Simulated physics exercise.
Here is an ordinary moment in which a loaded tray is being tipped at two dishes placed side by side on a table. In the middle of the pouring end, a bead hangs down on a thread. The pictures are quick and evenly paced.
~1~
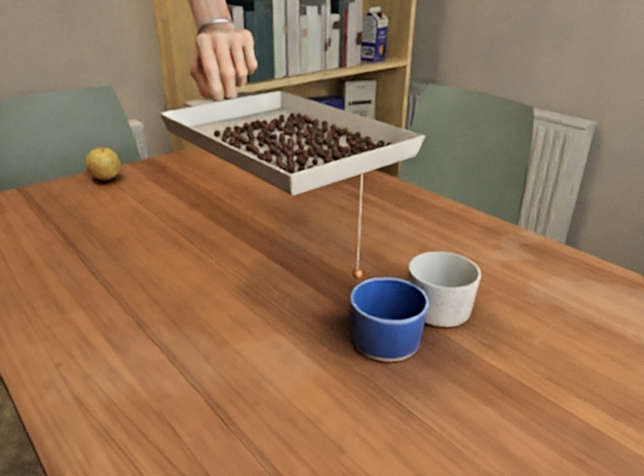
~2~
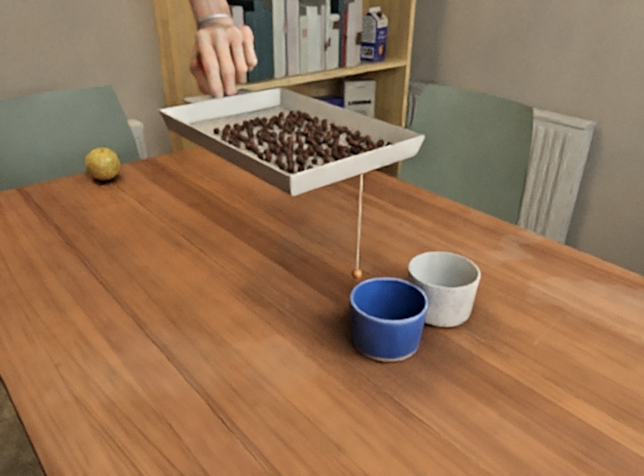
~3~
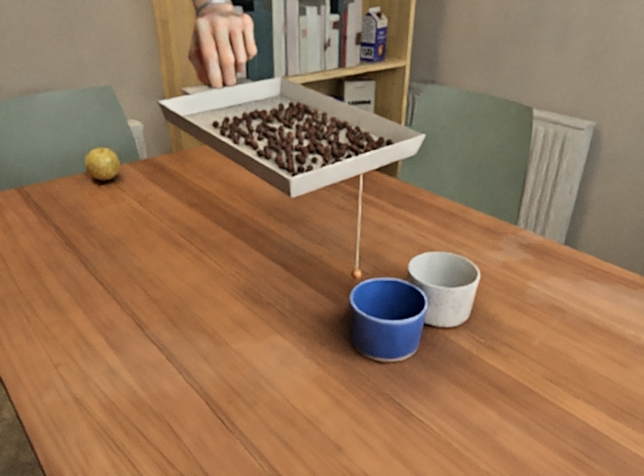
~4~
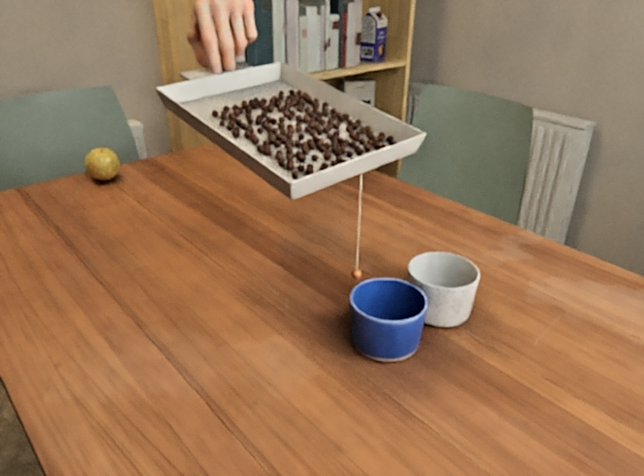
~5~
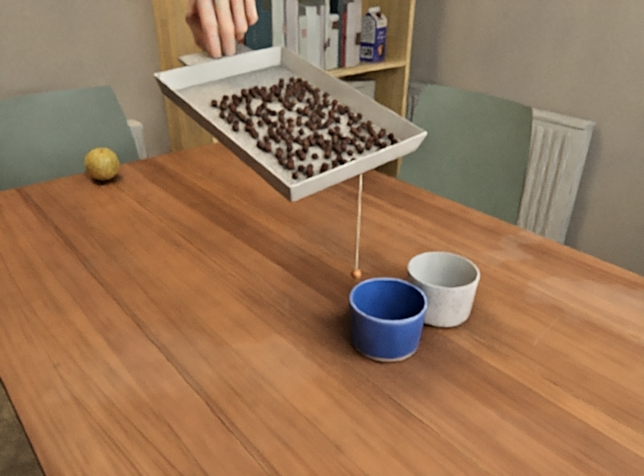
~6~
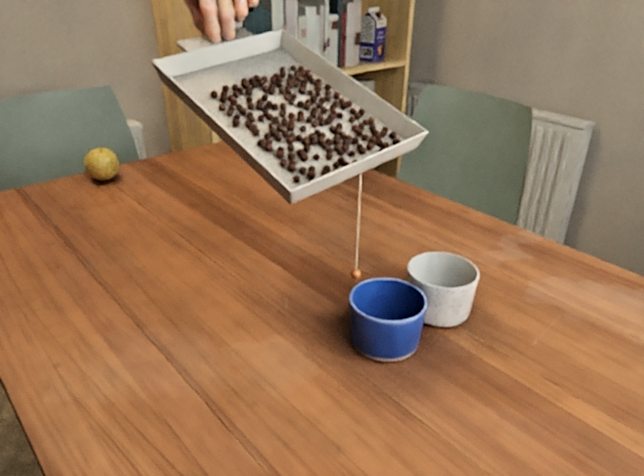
At a wooden table, a hand raising the far end of a tray of small brown berries near blue and white dishes.
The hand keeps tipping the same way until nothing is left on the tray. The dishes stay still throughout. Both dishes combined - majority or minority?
Minority.
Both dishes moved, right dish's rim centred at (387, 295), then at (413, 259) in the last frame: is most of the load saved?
Try 1: A majority of it. Try 2: A minority of it.
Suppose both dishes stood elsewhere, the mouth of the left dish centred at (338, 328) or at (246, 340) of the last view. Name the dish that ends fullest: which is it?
The one at left the first time, the one at right the second.
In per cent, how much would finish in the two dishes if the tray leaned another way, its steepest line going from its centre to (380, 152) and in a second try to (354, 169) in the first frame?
Lab note: Case 1 near 60 %, case 2 near 50 %.
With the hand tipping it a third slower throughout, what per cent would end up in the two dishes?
Estimated share: Some 0%.
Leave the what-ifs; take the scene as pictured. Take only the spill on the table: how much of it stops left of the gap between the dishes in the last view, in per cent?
Share to the left: Near 100 per cent.
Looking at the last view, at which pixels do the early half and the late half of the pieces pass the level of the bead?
The opening part goes through (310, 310); what follows goes through (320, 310).
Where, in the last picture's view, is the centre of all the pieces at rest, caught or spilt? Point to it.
About (314, 388).
Just after the last frame, tray tipped steeply; almost all on the tray; just a few in the air.
A moment on, tray tipped right over; roughly half on the tray; roughly a quarter outside both; roughly a quarter in the air.
Further on, tray tipped past a quarter turn; about a tenth in the left dish; almost all outside both.
When it is over, tray tipped past a quarter turn; about a tenth in the left dish; not one in the right dish; almost all outside both.
